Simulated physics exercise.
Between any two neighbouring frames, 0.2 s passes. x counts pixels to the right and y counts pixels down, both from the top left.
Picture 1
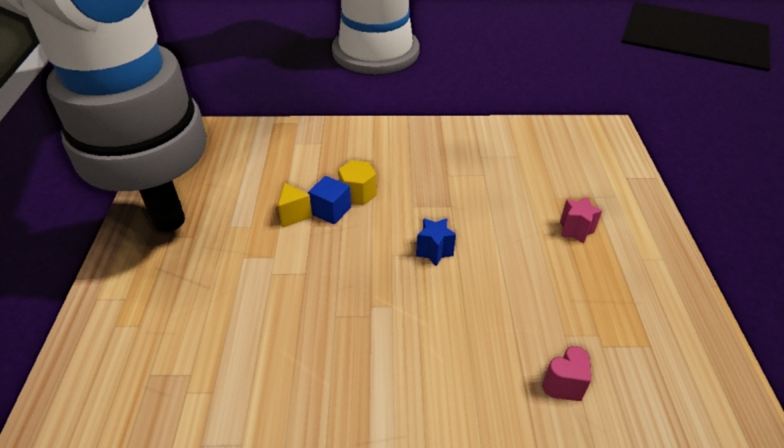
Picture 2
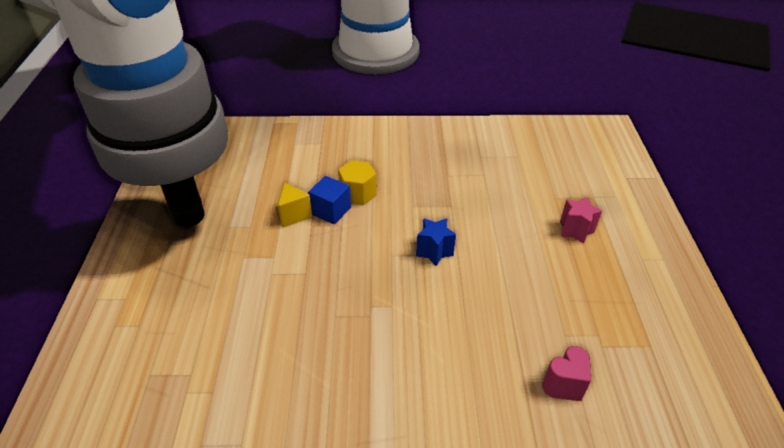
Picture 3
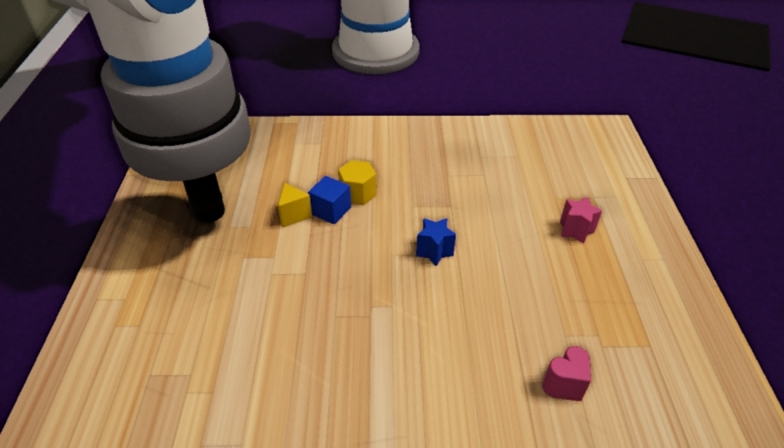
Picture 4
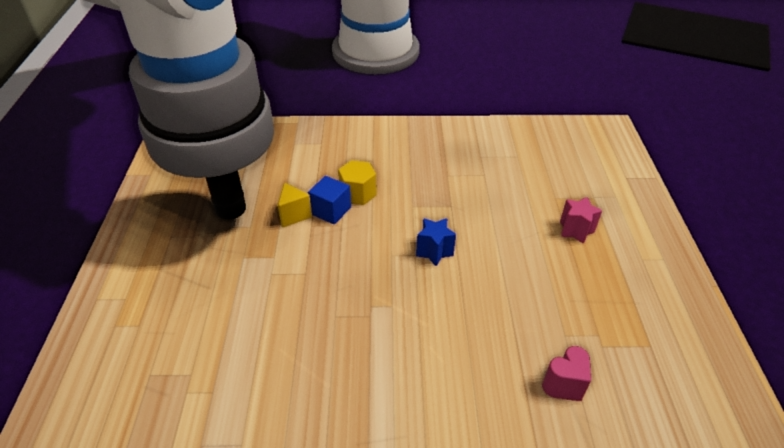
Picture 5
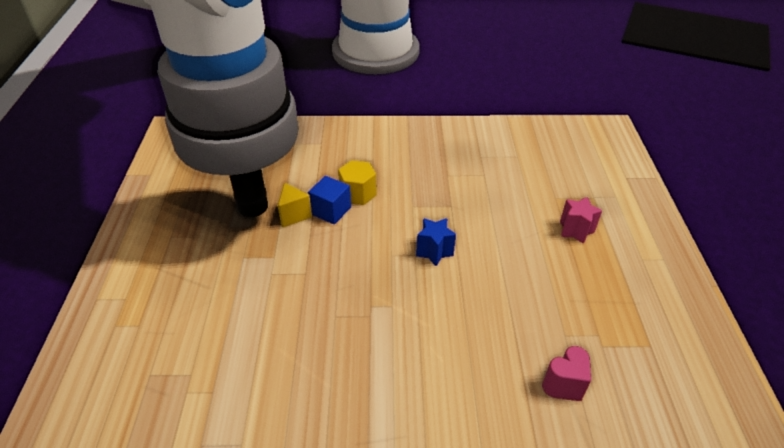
On a wooden tabletop set against purple, a robot arm with a black rod starts at the left, away from a row of yellow and blue blocks. It slides steadily rightward until the rod is close beside the yellow triangular block, while all the blocks stay still.
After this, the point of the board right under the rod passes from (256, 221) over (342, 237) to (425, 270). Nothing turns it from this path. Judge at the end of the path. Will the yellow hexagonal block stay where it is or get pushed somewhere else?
That one moves away.
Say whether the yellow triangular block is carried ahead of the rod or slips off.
My answer is that the yellow triangular block has slipped off.
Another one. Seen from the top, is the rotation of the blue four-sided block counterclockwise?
That would be a no.
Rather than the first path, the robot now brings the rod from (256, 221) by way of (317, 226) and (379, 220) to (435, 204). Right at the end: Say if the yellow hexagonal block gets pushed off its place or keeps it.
That one moves away.
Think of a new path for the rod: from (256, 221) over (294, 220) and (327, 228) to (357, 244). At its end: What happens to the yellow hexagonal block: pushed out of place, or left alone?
By the end it has moved.
What follows on the original path. One third of the way, rod at (313, 217); yellow triangular block at (313, 189), turned 80° anticlockwise; blue four-sided block at (337, 180), turned 40° clockwise; yellow hexagonal block at (367, 168).
Two thirds of the way, rod at (370, 234); yellow triangular block at (313, 189), turned 80° anticlockwise; blue four-sided block at (337, 180), turned 40° clockwise; yellow hexagonal block at (367, 168).
At the end, rod at (426, 257); yellow triangular block at (313, 189), turned 80° anticlockwise; blue four-sided block at (337, 180), turned 40° clockwise; yellow hexagonal block at (367, 168); blue star at (449, 230), turned 50° anticlockwise.
